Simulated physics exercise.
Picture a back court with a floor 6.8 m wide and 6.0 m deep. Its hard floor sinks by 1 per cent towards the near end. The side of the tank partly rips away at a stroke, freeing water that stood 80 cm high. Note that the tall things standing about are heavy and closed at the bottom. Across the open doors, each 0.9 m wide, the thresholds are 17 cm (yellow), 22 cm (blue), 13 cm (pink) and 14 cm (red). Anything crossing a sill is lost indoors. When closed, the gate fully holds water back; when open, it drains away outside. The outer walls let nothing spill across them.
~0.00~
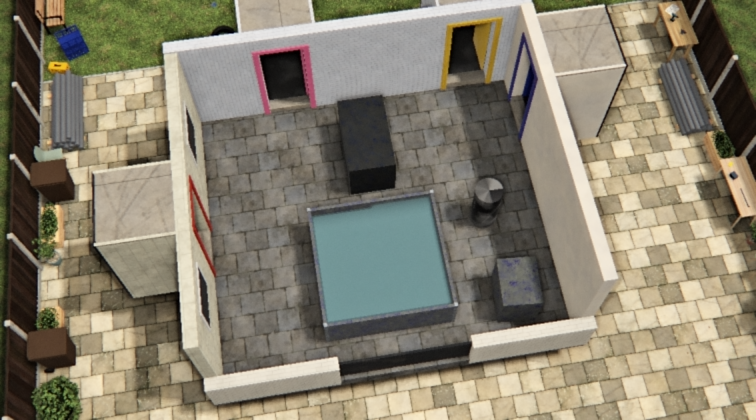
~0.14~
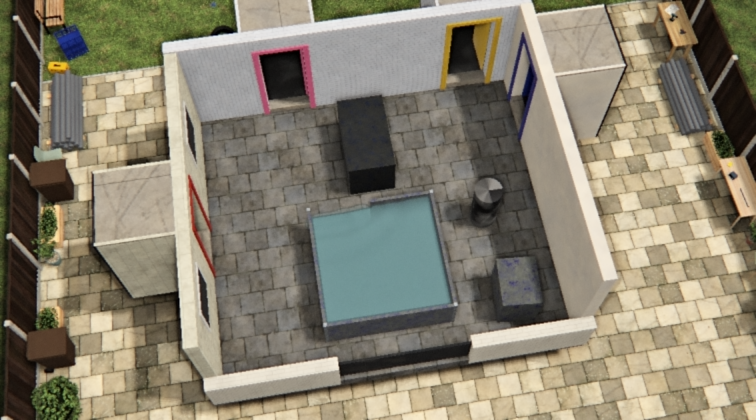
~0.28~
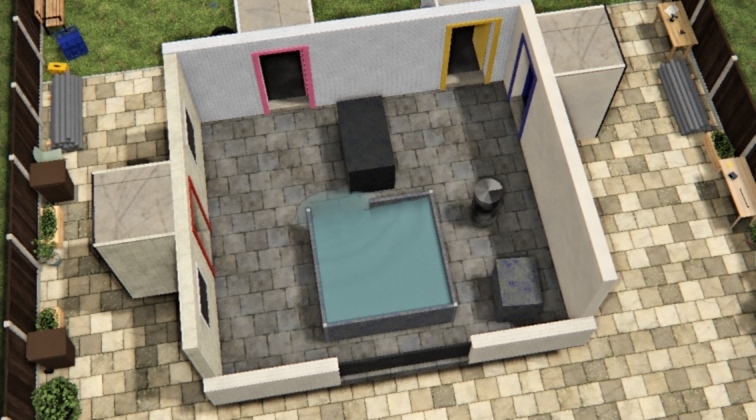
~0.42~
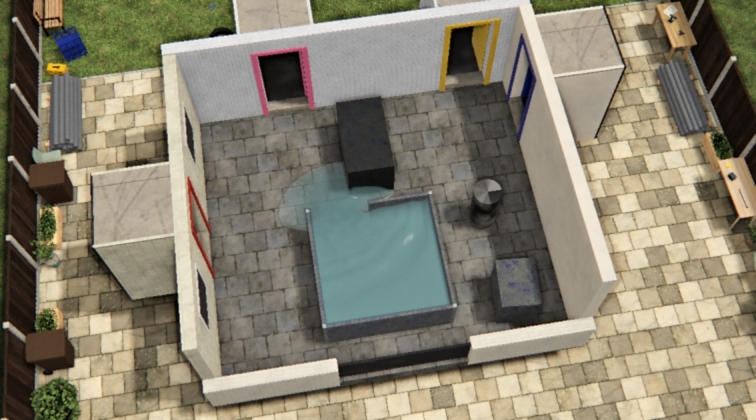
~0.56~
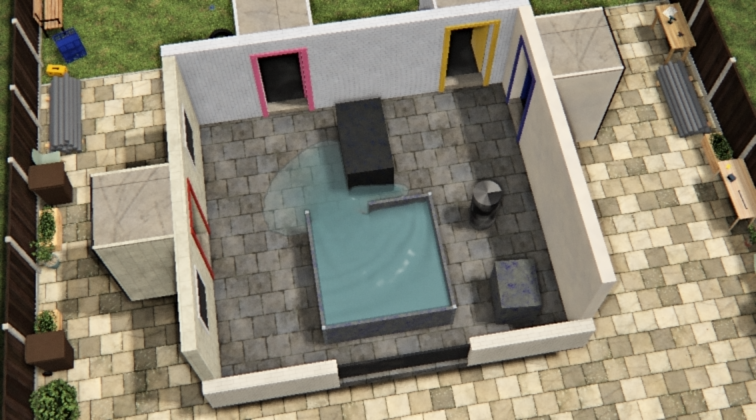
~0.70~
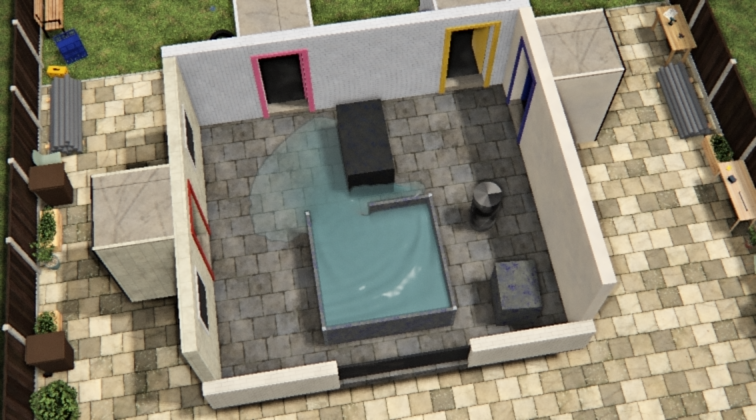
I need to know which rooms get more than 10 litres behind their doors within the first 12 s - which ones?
Here is each one: The yellow door does not get more than 10 litres; the blue door does not get more than 10 litres; the pink door gets more than 10 litres; the red door does not get more than 10 litres.
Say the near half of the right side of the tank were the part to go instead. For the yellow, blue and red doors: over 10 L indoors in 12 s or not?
Yellow: Exceeding the limit; blue: Within the limit; red: Within the limit.
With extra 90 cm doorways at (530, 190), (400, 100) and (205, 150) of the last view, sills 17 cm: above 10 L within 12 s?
Less, less, more.
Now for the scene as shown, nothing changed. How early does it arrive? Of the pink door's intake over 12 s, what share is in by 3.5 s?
By then it's near 70% of the total.
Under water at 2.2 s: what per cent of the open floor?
Roughly 45 % of the floor is wet.
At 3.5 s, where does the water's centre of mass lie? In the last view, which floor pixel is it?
Around (344, 222).
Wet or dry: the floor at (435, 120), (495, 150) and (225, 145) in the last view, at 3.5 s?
Going in order, covered, then covered, then covered.
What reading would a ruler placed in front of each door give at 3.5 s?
Depths in cm: Yellow 3, blue 15, pink 31, red 10.
After 1.4 s water covers 35 % of the floor and is deepest (48 cm) near (333, 226); yellow door not reached, blue door not reached, pink door 30 cm at the sill, 59 L in, red door not reached.
After 2.2 s water covers 45 % of the floor and is deepest (48 cm) near (209, 132); yellow door not reached, blue door not reached, pink door 40 cm at the sill, 206 L in, red door not reached.
After 3.5 s water covers 60 % of the floor and is deepest (32 cm) near (201, 133); yellow door 3 cm at the sill, 0 L in, blue door 15 cm at the sill, 0 L in, pink door 31 cm at the sill, 400 L in, red door 10 cm at the sill, 0 L in.
After 7.0 s water covers 95 % of the floor and is deepest (21 cm) near (224, 391); yellow door 7 cm at the sill, 0 L in, blue door 13 cm at the sill, 0 L in, pink door 17 cm at the sill, 552 L in, red door 8 cm at the sill, 0 L in.
After 12.0 s water covers 95 % of the floor and is deepest (20 cm) near (502, 345); yellow door 7 cm at the sill, 0 L in, blue door 8 cm at the sill, 0 L in, pink door 10 cm at the sill, 563 L in, red door 8 cm at the sill, 0 L in.
